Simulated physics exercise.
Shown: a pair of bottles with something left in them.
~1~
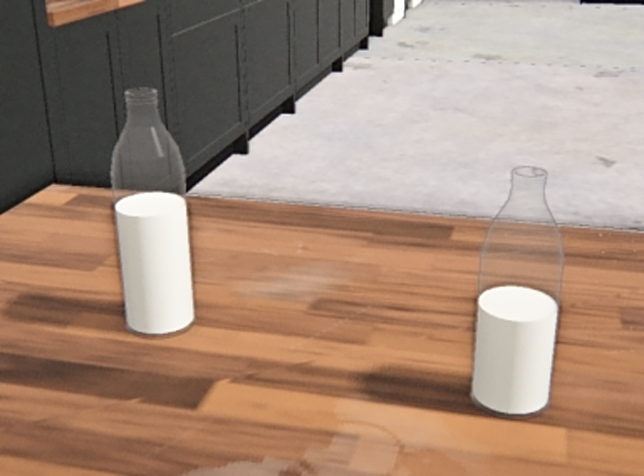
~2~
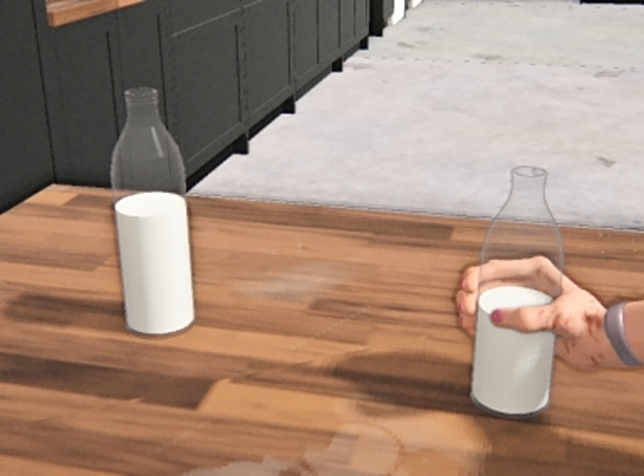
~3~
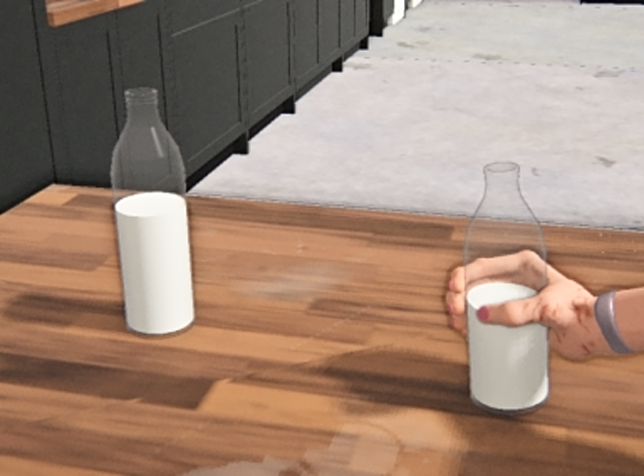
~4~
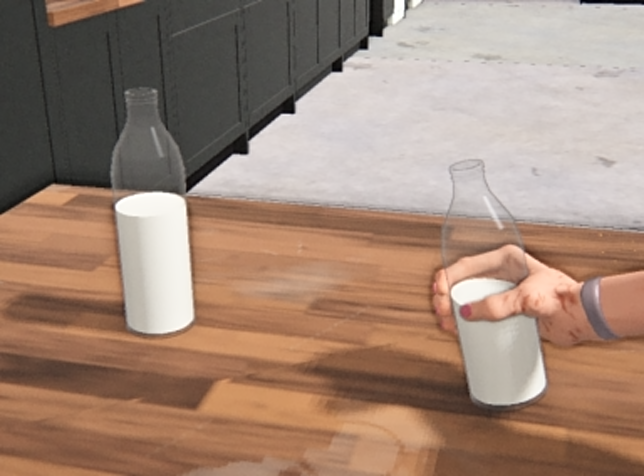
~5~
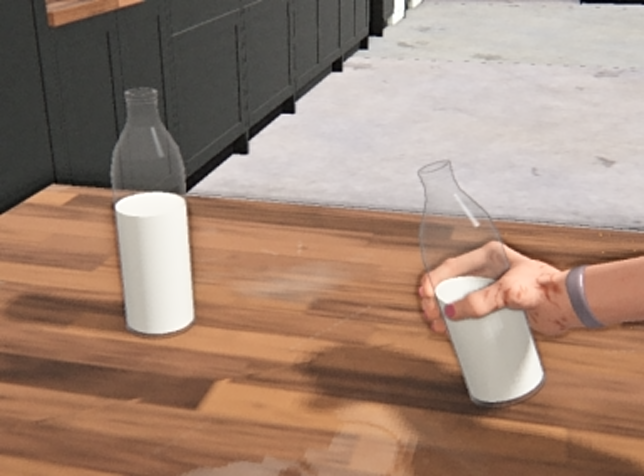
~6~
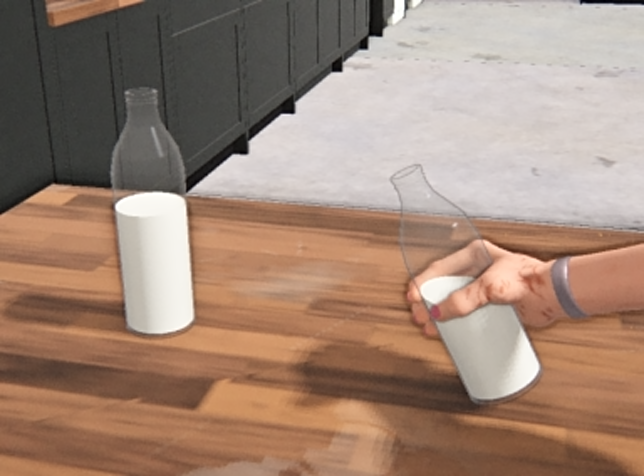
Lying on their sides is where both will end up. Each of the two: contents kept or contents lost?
Left bottle: Lost, right bottle: Lost.
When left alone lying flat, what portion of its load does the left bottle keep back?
Roughly 45 %.
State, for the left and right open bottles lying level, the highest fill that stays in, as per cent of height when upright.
So that's 24 % for the first and 24 % for the second.
Soon after, the right bottle is nearly down; right bottle, nothing comes out.
Later, the right bottle lies flat; right bottle, it is running out of the neck.
In the end, both lie flat; right bottle, it is running out of the neck; left bottle, it is running out of the neck.
